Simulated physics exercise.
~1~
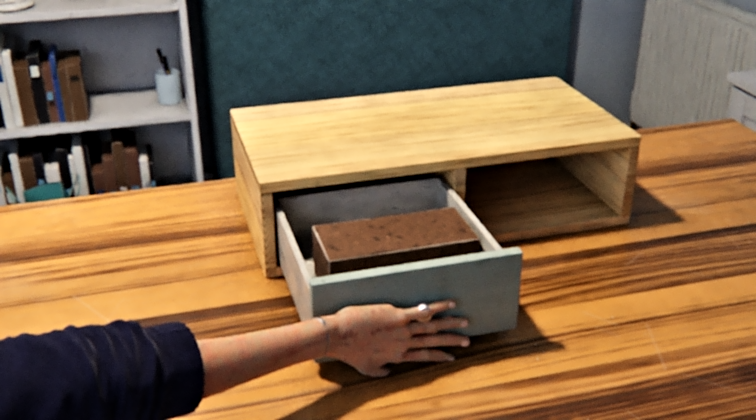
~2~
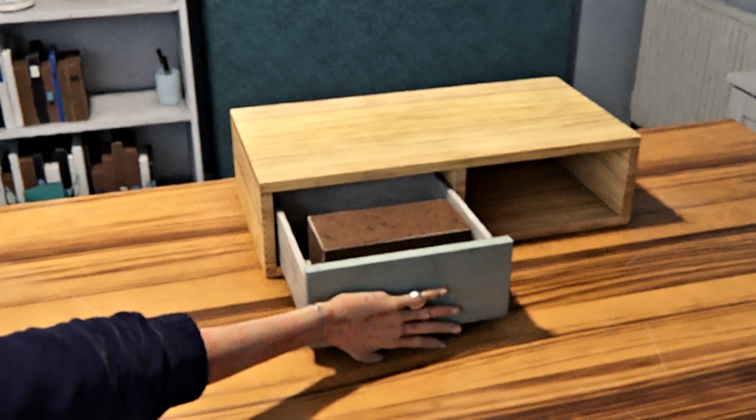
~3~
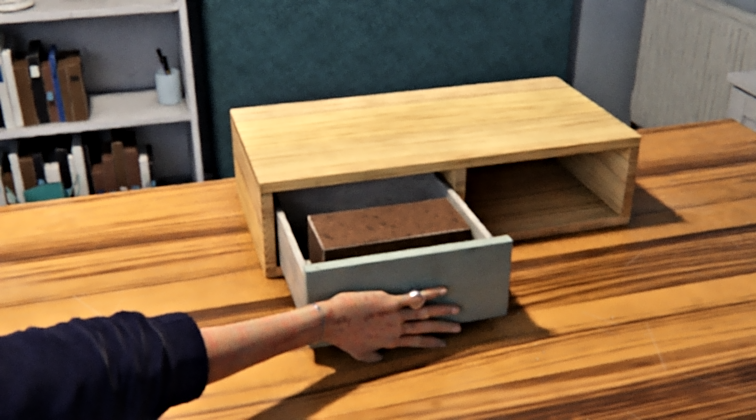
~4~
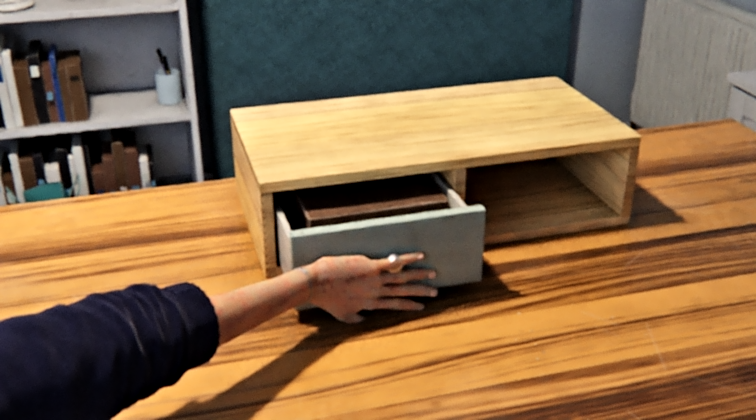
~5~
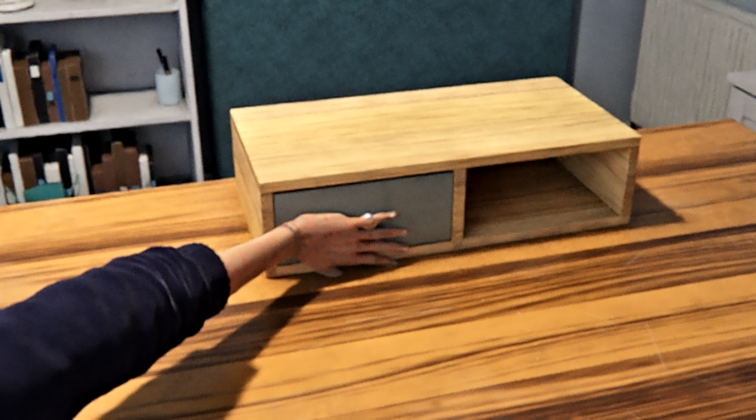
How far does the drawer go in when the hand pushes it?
The drawer goes all the way in, so that it ends up closed in the left side of the wooden chest.
